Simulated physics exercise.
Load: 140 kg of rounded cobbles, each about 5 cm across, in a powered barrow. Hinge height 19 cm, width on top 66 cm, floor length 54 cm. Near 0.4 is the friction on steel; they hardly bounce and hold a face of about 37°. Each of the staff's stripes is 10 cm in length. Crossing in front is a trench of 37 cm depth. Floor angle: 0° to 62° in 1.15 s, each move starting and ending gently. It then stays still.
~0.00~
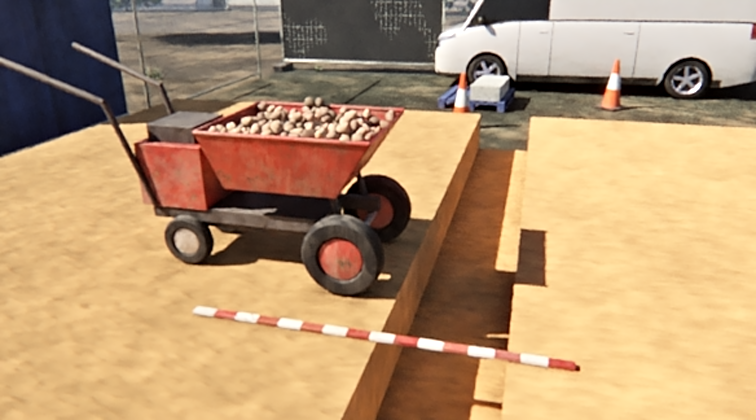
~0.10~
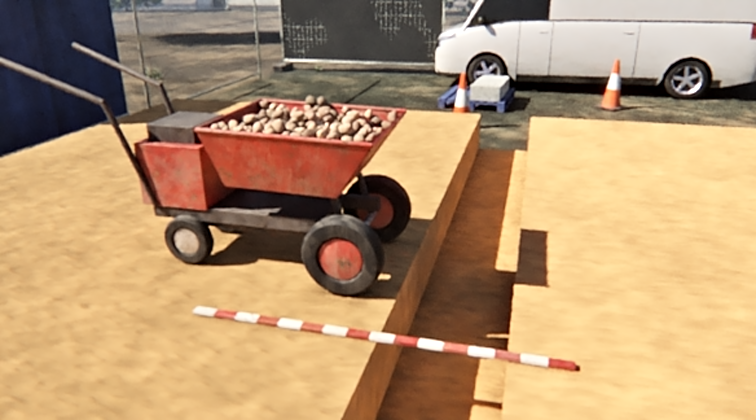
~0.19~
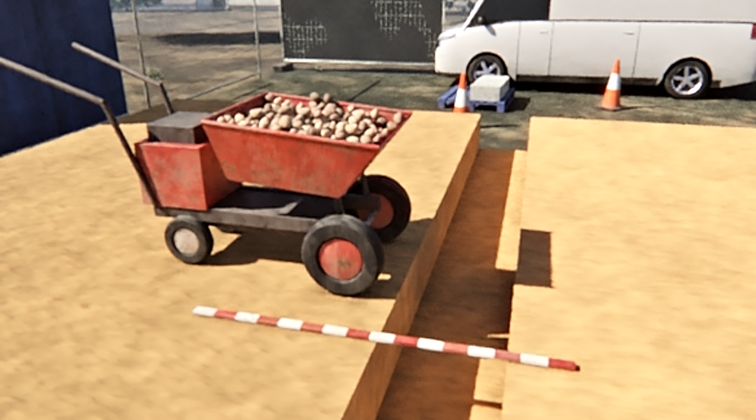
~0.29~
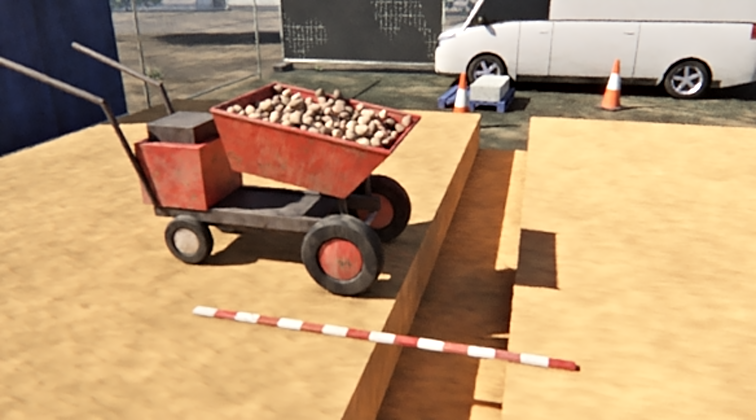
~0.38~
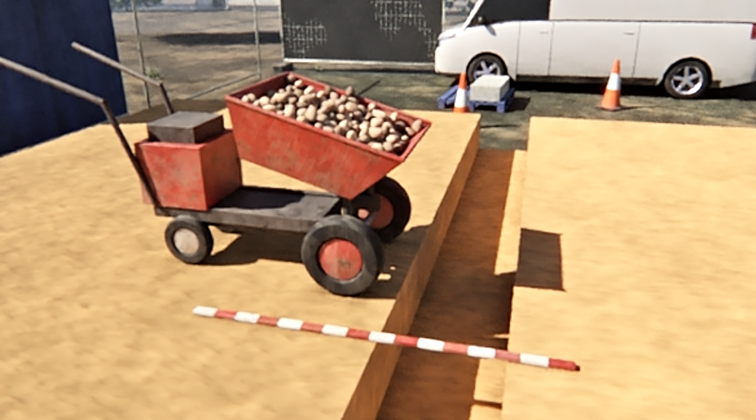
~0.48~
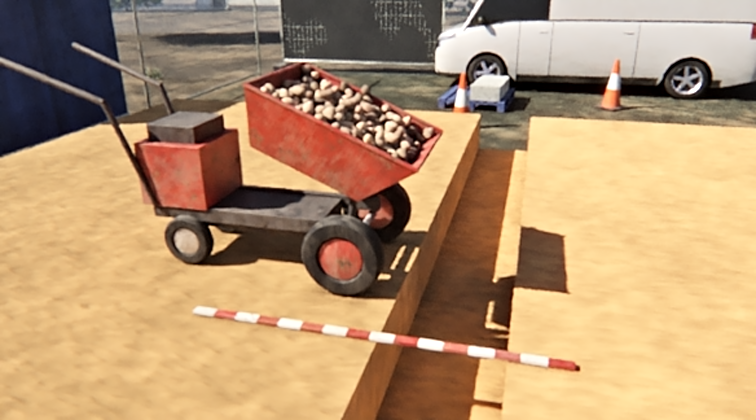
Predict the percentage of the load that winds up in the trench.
My prediction is about 47 per cent.
After 0.9 s the floor is at 52°; 100 % in the tray; the foremost stones are at (460, 192).
After 1.2 s the floor is at 62°; 76 % in the tray, 16 % in the trench, 8 % past the trench; the foremost stones are at (553, 296).
After 1.6 s the floor is at 62°; 50 % in the tray, 23 % in the trench, 27 % past the trench; the foremost stones are at (643, 300).
After 3.5 s the floor is at 62°; 24 % in the tray, 47 % in the trench, 28 % past the trench; the foremost stones are at (724, 290).
